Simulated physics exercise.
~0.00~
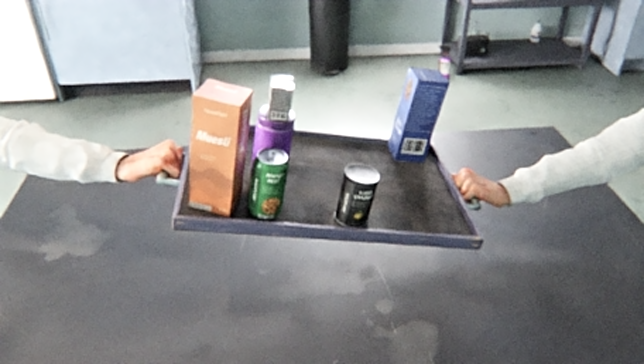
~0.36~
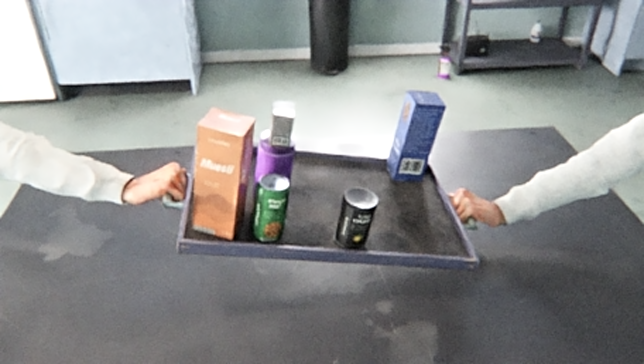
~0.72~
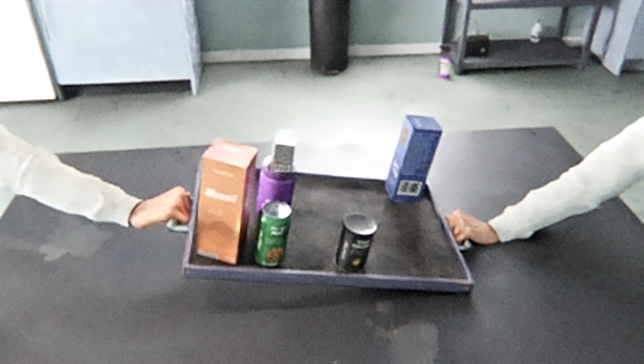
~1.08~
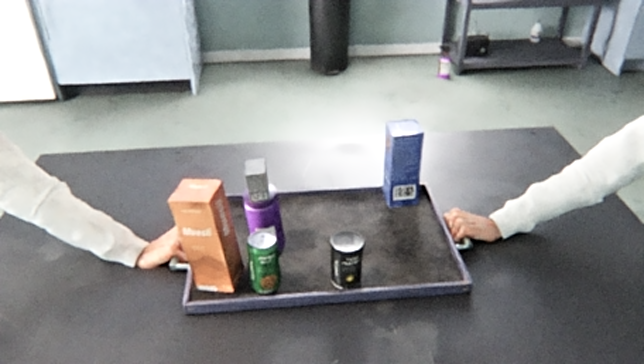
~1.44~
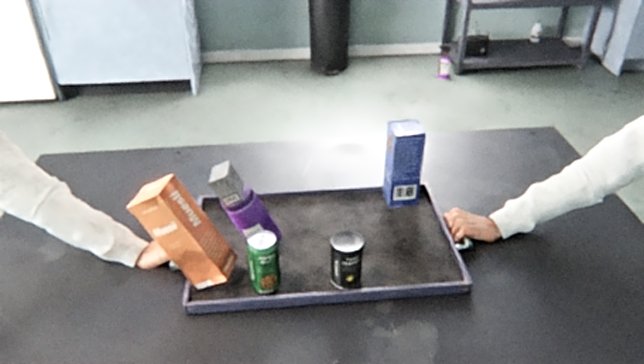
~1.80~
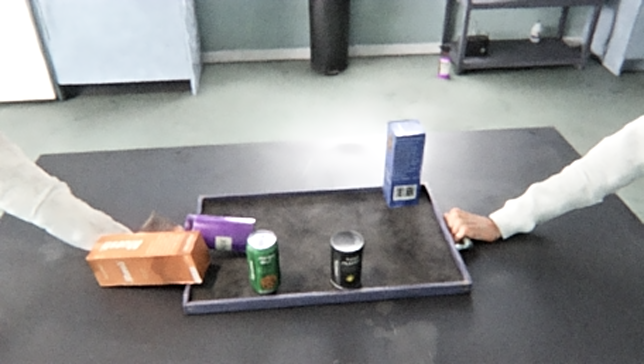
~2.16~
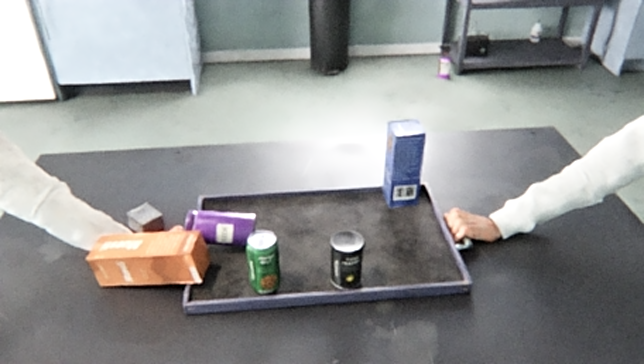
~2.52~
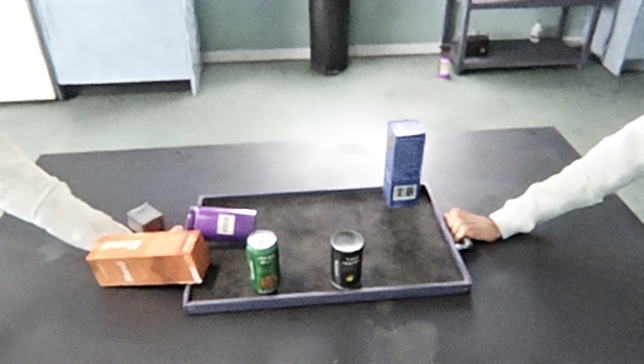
At first, two hands hold a dark tray above a black table, carrying an orange carton, a purple jar with a small grey carton on top, a green can, a black tin and a blue carton. The hands lower the tray until it rests flat on the table. As it settles, the orange carton, the jar and the grey carton tip to the left. The orange carton falls over the tray's left edge, and the grey carton tumbles off beyond it. Finally, both lie on the table, the jar lies on the tray, and the other three stay upright.
